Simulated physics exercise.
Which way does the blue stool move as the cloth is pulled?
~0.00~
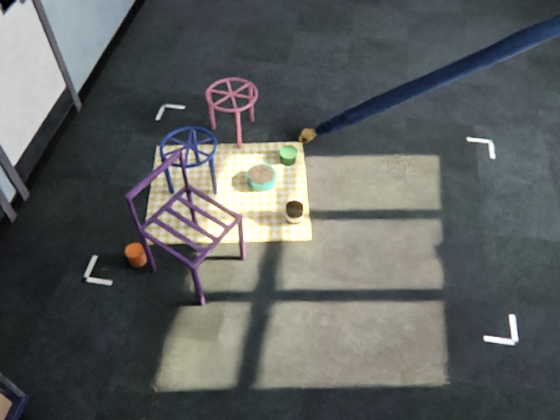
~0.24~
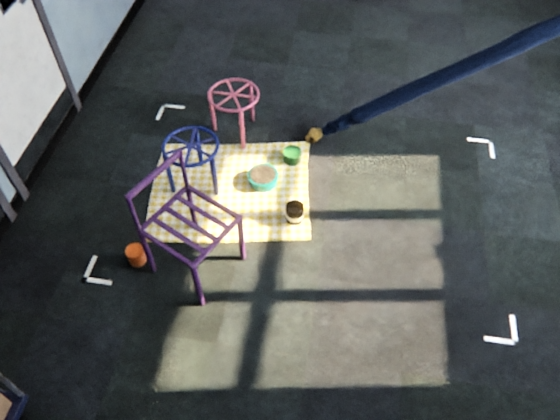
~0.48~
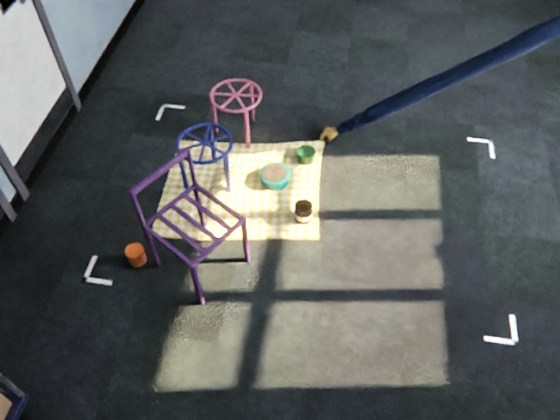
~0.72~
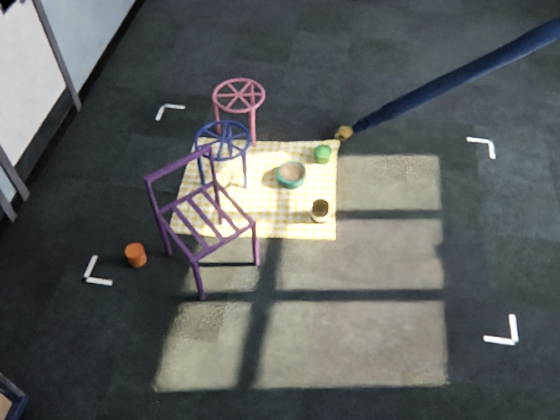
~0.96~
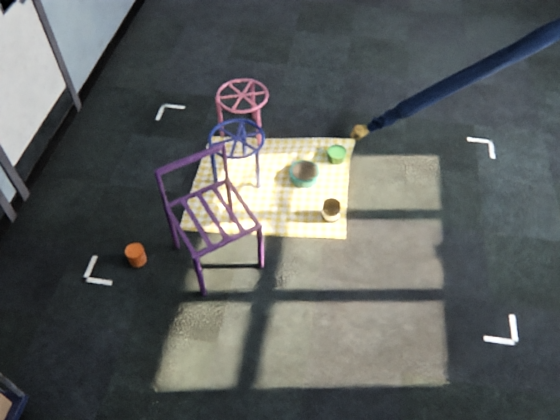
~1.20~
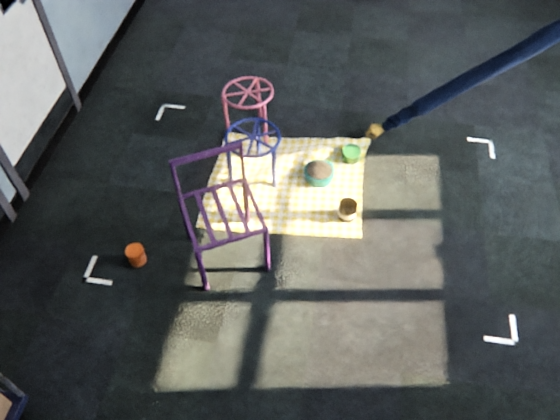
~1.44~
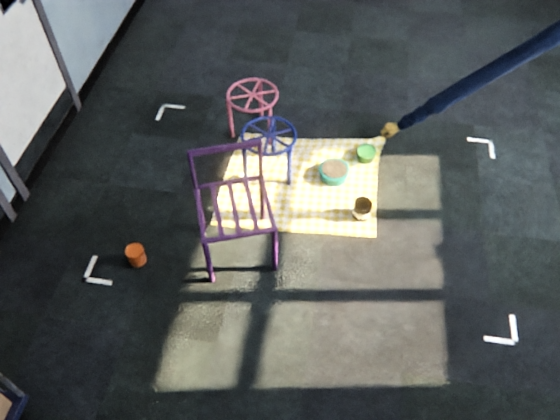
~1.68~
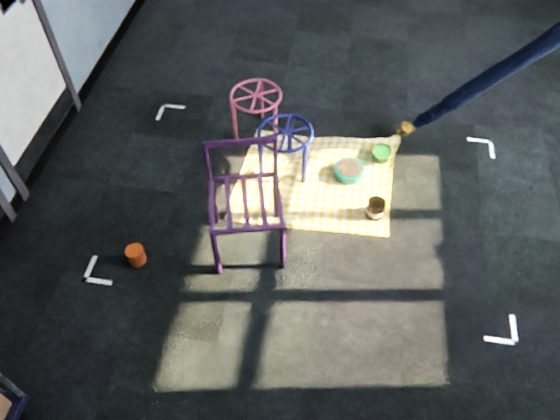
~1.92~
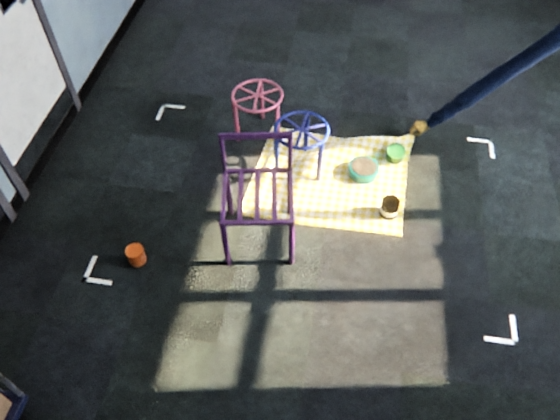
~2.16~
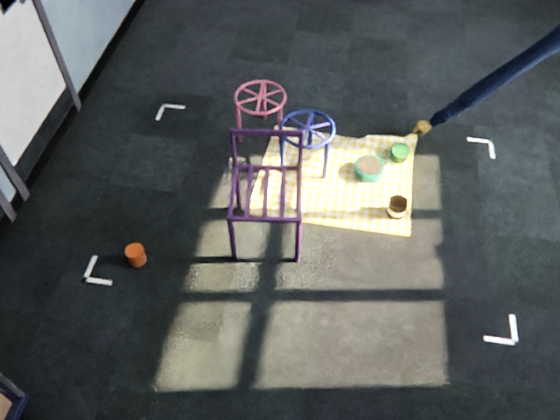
The blue stool moves to the right, along with the cloth.
